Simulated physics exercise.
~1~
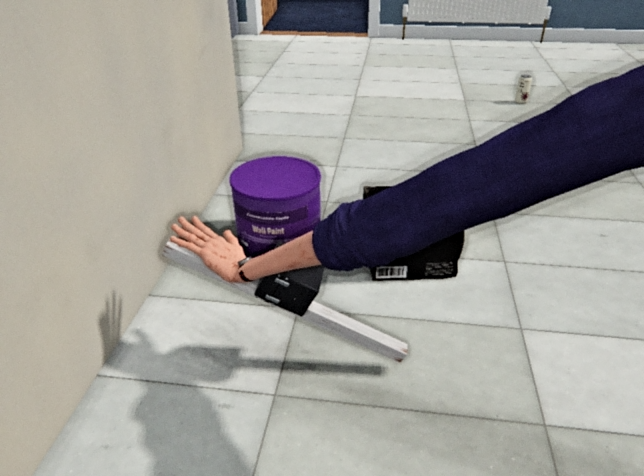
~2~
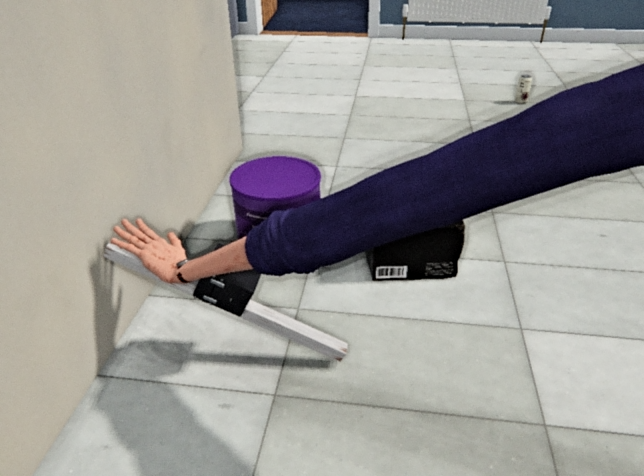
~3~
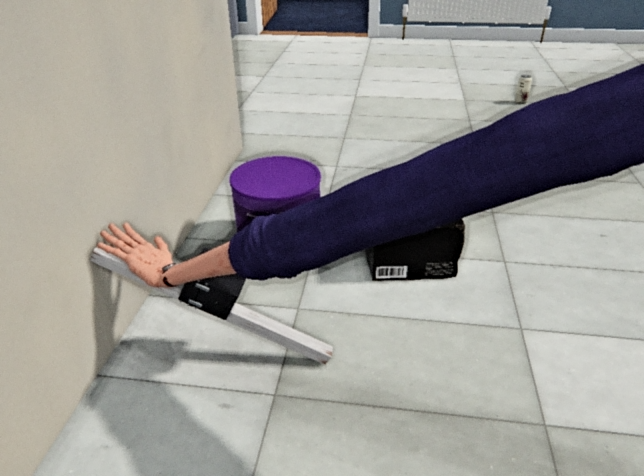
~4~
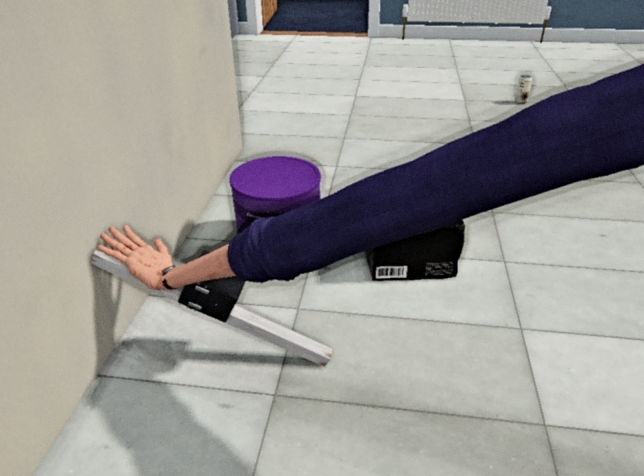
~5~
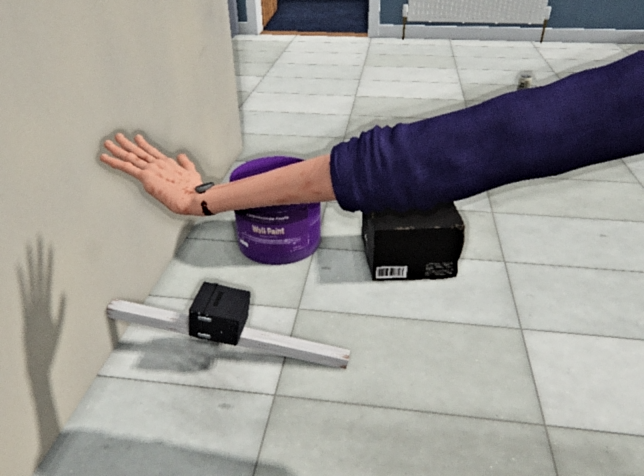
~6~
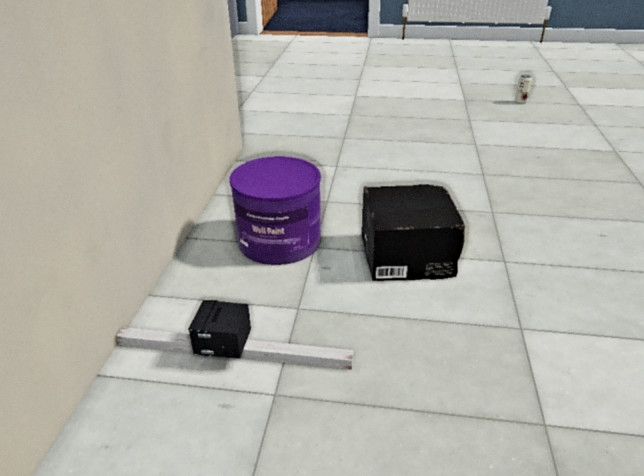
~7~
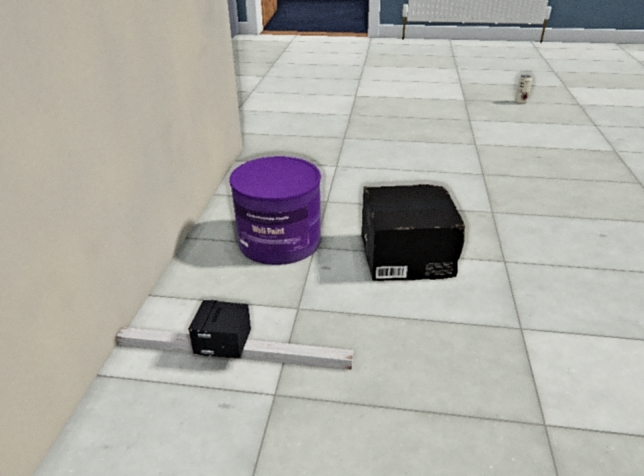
In the video, a hand pushes a white pole left until one end rests against a bare wall, near a purple pail and a black box. The hand lets go and withdraws, and the pole slips down to lie on the tiled floor with a small black box at its middle.
